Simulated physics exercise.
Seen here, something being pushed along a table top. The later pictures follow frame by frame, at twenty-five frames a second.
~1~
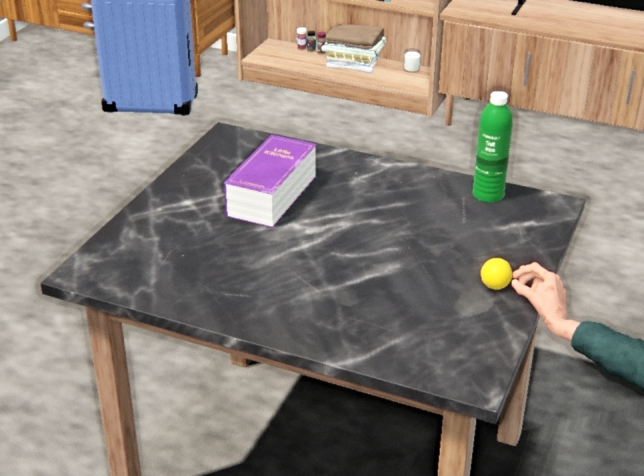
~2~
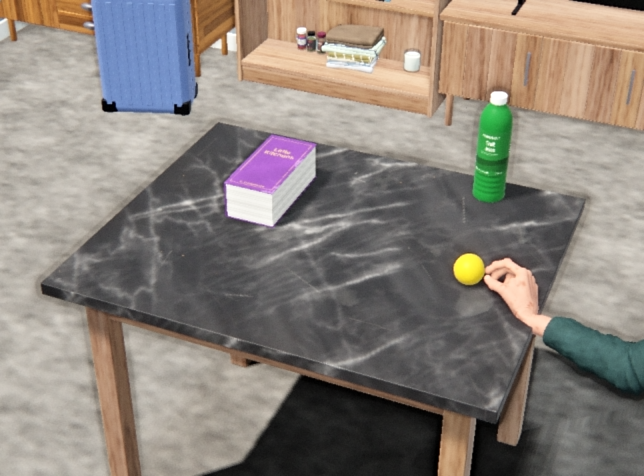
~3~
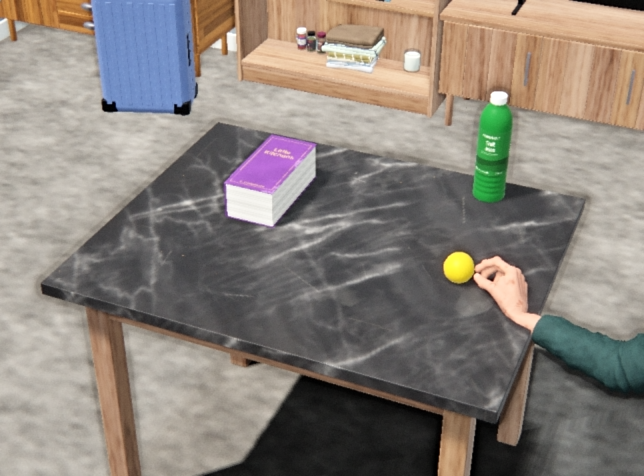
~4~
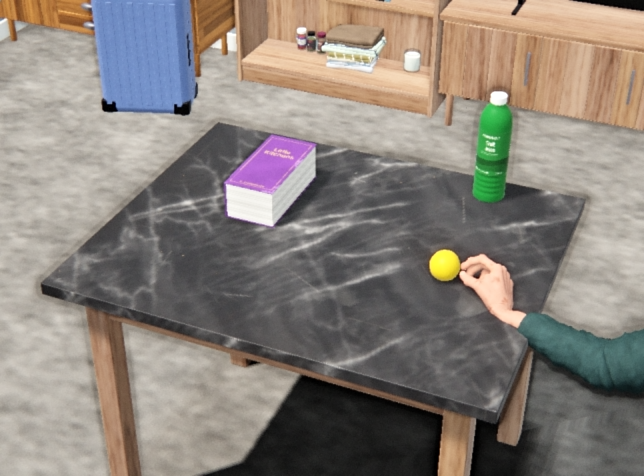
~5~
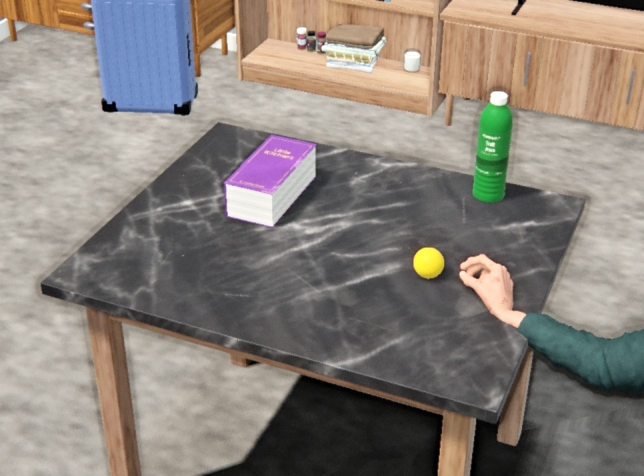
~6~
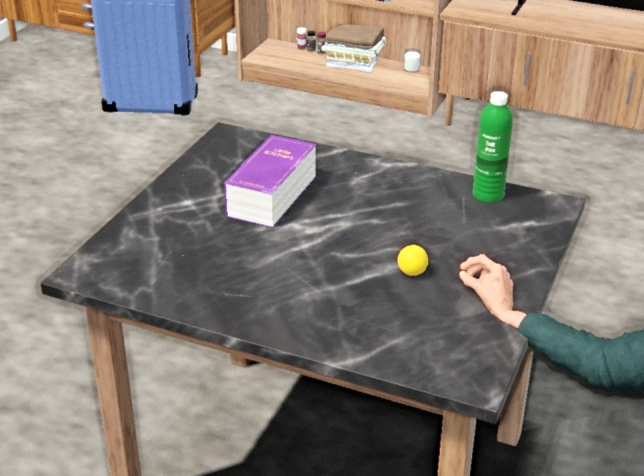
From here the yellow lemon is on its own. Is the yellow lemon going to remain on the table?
The yellow lemon goes over the edge.
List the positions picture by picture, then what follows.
In the first frame, under the hand; yellow lemon (496, 274).
In the second frame, under the hand; yellow lemon (469, 269).
In the third frame, under the hand; yellow lemon (459, 268).
In the fourth frame, yellow lemon (445, 265).
In the fifth frame, yellow lemon (429, 263) shifted a little.
In the sixth frame, yellow lemon (413, 261) shifted about its own width.
Then, 0.30 s on from there, yellow lemon shifted well along near (303, 243).
Then, 0.80 s on from there, yellow lemon shifted well along near (152, 218).
Then, 1.30 s on from there, yellow lemon now off the table.
In the end, off the table, yellow lemon.
